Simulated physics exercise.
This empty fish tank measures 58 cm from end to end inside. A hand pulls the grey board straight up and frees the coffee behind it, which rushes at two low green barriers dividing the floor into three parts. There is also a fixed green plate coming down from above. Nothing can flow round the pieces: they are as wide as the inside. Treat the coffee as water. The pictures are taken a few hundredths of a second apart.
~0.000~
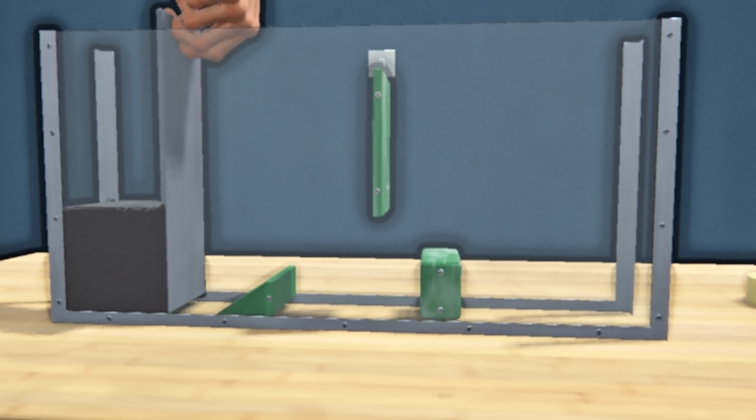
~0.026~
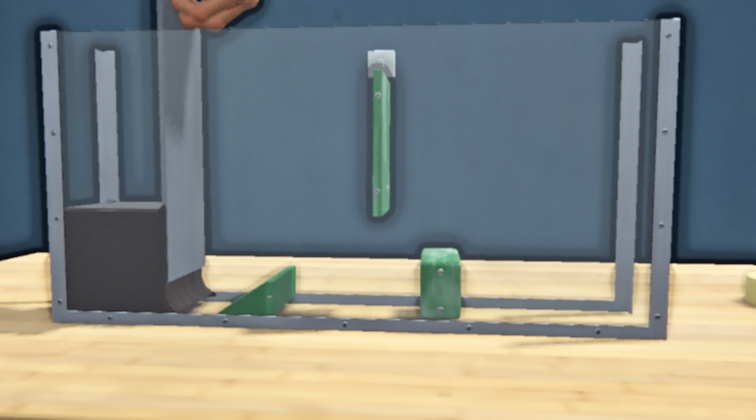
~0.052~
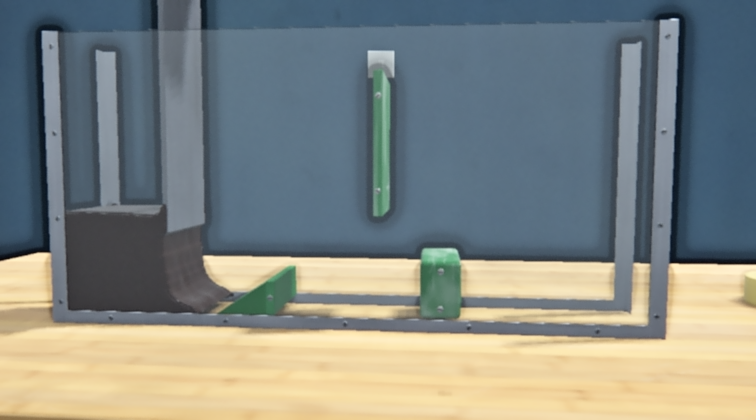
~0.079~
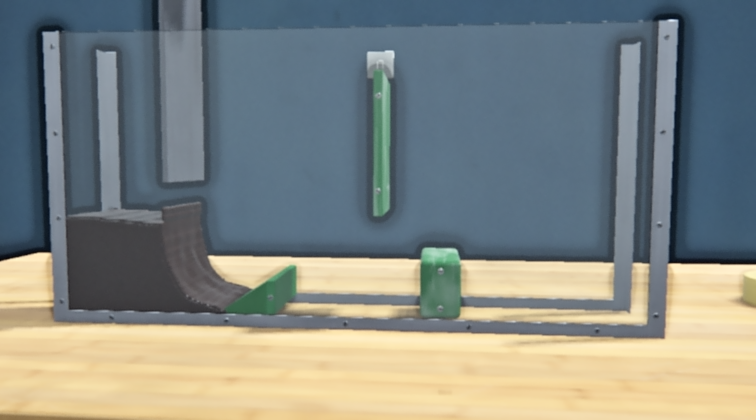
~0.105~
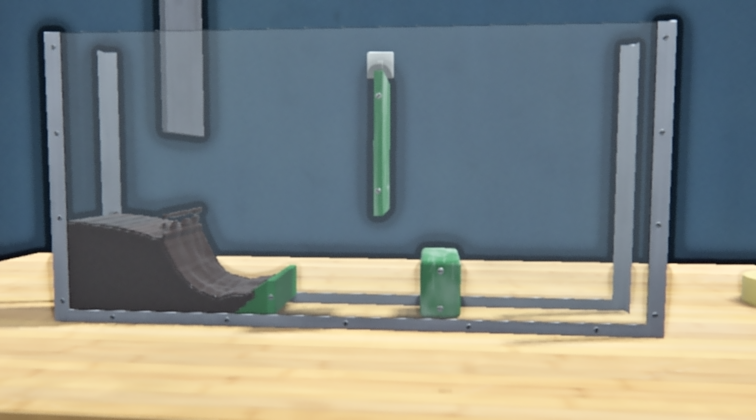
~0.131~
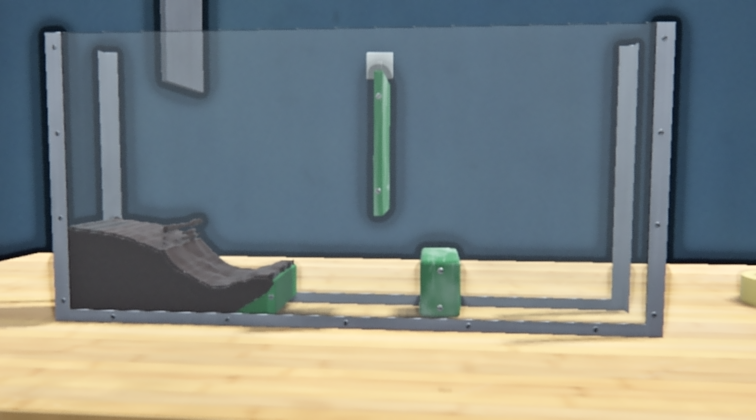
A block of dark coffee sits at the left end of a clear, grey-framed tank on a pale wooden table against a blue wall, seen from the front by a still camera. Beside it stand a grey board, a green ramp and a rounded green block, with a green strip hanging above. A hand pulls the board upward, and the coffee slumps rightward, climbing the ramp.
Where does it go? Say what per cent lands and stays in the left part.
About 54 per cent.
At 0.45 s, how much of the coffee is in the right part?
About 4 per cent.
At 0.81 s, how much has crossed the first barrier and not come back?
About 46 per cent.
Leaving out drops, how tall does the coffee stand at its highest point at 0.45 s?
About 5.0 cm.
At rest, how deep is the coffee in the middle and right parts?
About 3.0 cm and 0.0 cm.
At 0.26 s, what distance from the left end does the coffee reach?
About 34 cm.
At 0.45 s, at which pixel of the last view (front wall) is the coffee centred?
At about (254, 294).
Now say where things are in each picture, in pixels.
In the first frame, level at the left end (71, 209); front at (163, 310); board bottom (166, 311); the first barrier (ramped) has its top at (269, 284); the second barrier (broad) has its top at (441, 264).
In the second frame, level at the left end (72, 210); front at (176, 310); board bottom (166, 281).
In the third frame, level at the left end (73, 213); front at (196, 310); board bottom (165, 231).
In the fourth frame, level at the left end (74, 218); front at (219, 311); board bottom (165, 181).
In the fifth frame, level at the left end (75, 224); front at (229, 310); board bottom (165, 130).
In the sixth frame, level at the left end (76, 230); front at (229, 310); the board is clear.
After 0.26 s 21 per cent is beyond the first barrier and 0 beyond the second.
After 0.45 s 41 per cent is beyond the first barrier and 4 beyond the second.
After 0.81 s 46 per cent is beyond the first barrier and 4 beyond the second.
In the end the left part holds 54, the middle 42 and the right 4 per cent.
